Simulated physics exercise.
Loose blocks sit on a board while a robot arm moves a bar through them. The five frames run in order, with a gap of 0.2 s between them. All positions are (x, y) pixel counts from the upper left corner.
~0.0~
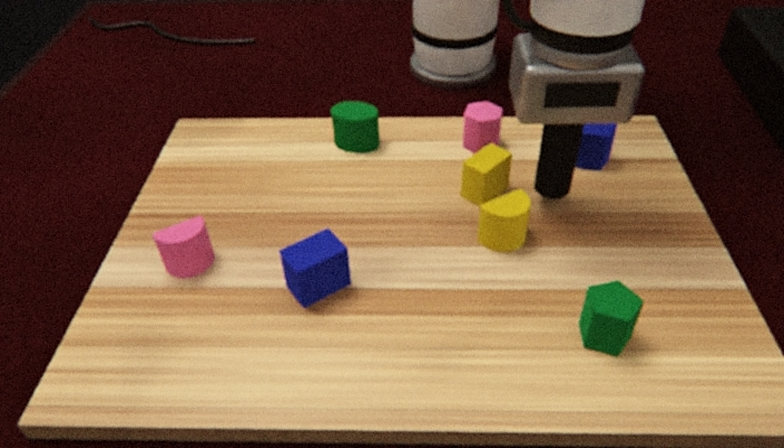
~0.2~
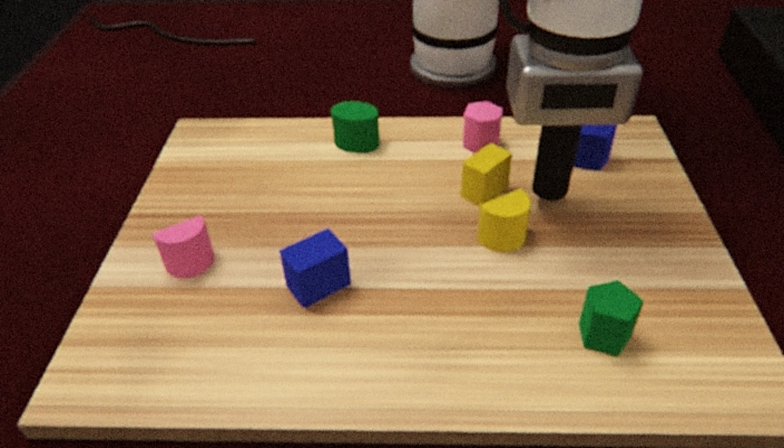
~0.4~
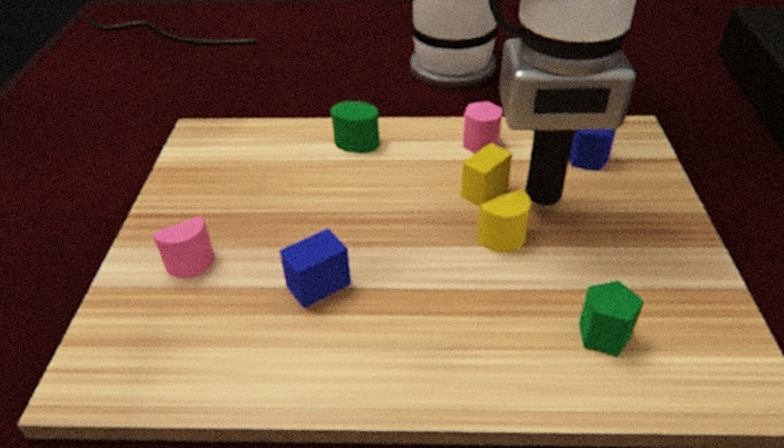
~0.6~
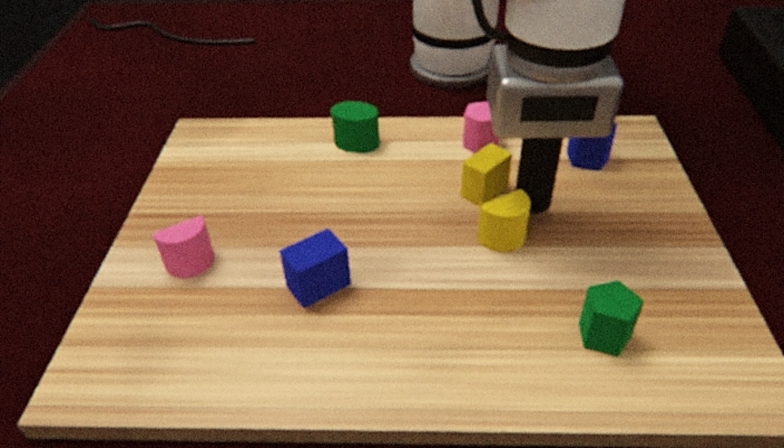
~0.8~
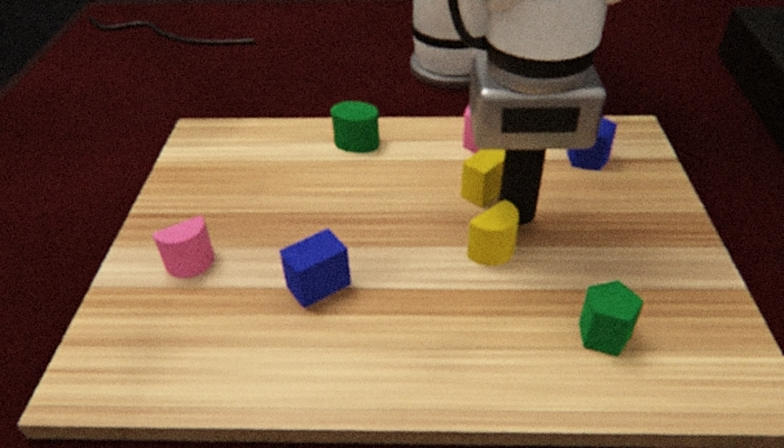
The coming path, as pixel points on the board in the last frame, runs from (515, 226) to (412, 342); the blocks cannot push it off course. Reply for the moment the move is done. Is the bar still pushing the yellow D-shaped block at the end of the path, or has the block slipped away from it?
Lost on the way.
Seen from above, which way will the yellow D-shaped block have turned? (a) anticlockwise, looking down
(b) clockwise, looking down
My pick is a.
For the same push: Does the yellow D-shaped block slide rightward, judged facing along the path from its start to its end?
In short: No.
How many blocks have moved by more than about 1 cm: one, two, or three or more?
It's going to be one.
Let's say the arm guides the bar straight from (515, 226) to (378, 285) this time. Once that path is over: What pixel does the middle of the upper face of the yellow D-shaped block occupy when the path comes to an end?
I'd expect the centre of its top face to be at (467, 247).
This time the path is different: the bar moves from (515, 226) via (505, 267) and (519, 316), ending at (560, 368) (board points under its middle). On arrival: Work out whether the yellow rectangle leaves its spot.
That block stays in place.
What follows on the original path. One third of the way, bar (487, 249); yellow D-shaped block (475, 256), turned 25° anticlockwise.
Two thirds of the way, bar (452, 288); yellow D-shaped block (462, 299), turned 75° anticlockwise.
At the end, bar (412, 330); yellow rectangle still; yellow D-shaped block (455, 326), turned 150° anticlockwise.
